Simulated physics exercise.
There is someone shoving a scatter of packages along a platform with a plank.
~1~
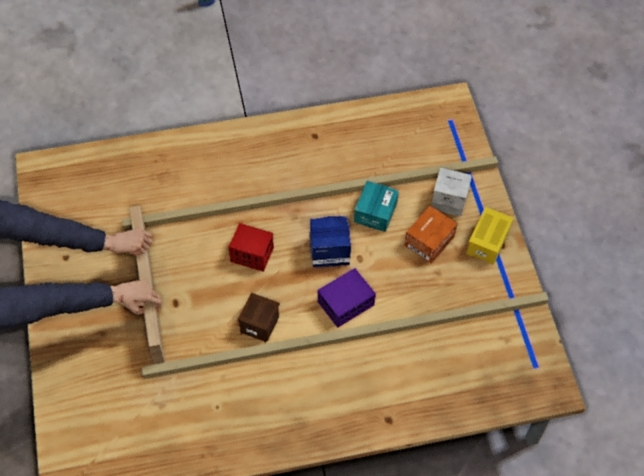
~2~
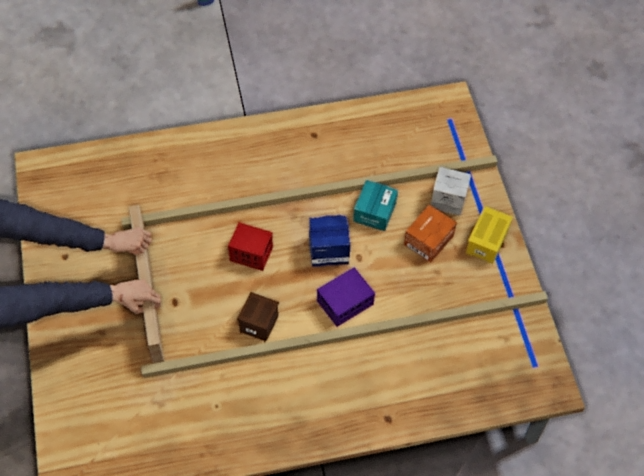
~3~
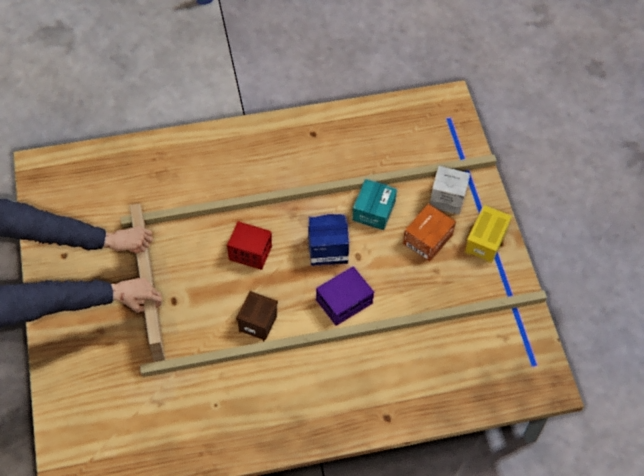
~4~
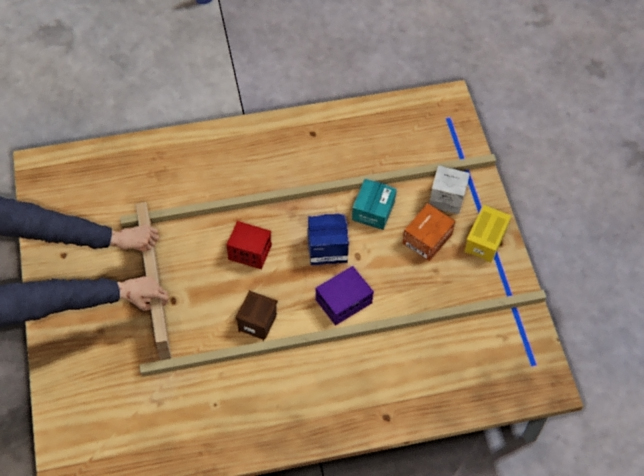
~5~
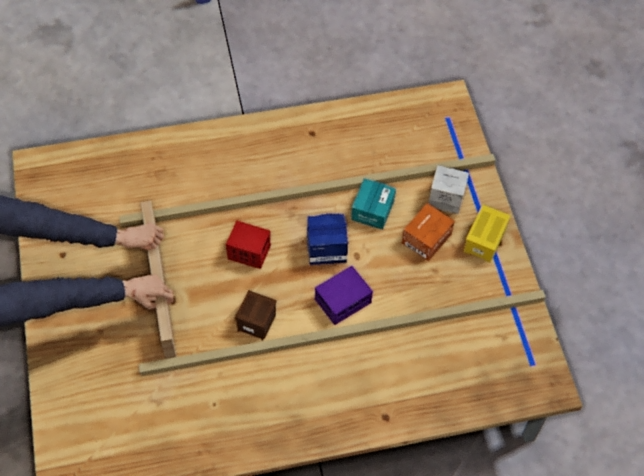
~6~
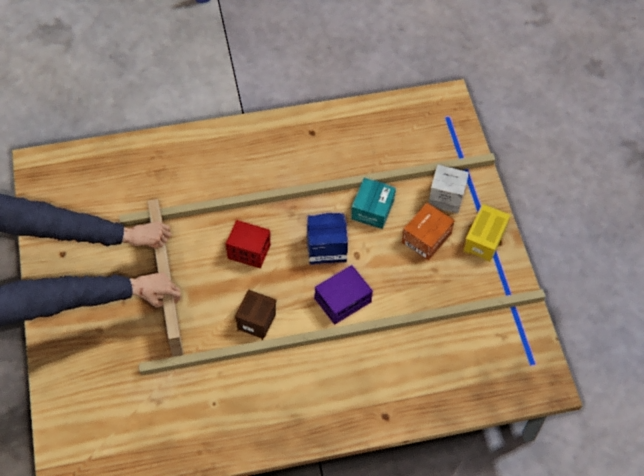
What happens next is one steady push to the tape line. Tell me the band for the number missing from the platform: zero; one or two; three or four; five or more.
Five at least fall.
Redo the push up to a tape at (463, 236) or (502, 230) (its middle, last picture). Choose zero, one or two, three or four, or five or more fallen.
Going by the order asked, it's just one or two and then more than four.
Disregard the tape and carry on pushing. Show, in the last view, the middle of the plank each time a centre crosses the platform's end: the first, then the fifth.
I'd put the first at about (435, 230) and the next at about (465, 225).
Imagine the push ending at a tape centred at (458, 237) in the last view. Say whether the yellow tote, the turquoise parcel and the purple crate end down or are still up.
Note: Yellow tote falls away / turquoise parcel stays up top / purple crate stays up top.
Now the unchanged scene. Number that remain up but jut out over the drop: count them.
I get 2.
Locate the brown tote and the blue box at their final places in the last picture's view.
You'll find the brown tote at roughly (516, 260) and the blue box at roughly (508, 223).
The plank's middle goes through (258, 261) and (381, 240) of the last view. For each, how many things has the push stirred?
Up to then 2, and up to the other point 7.
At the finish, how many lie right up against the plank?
It ends up touching 3.
A little later, none off yet; yellow tote at rest near (487, 233); white box at rest near (448, 189); orange box at rest near (428, 231).
Next, none off yet; yellow tote at rest near (487, 233); white box shifted a little near (458, 186); orange box shifted a little near (447, 238).
When it is over, the number that fall off is five or more; down, purple crate, turquoise parcel, orange box, white box and yellow tote.
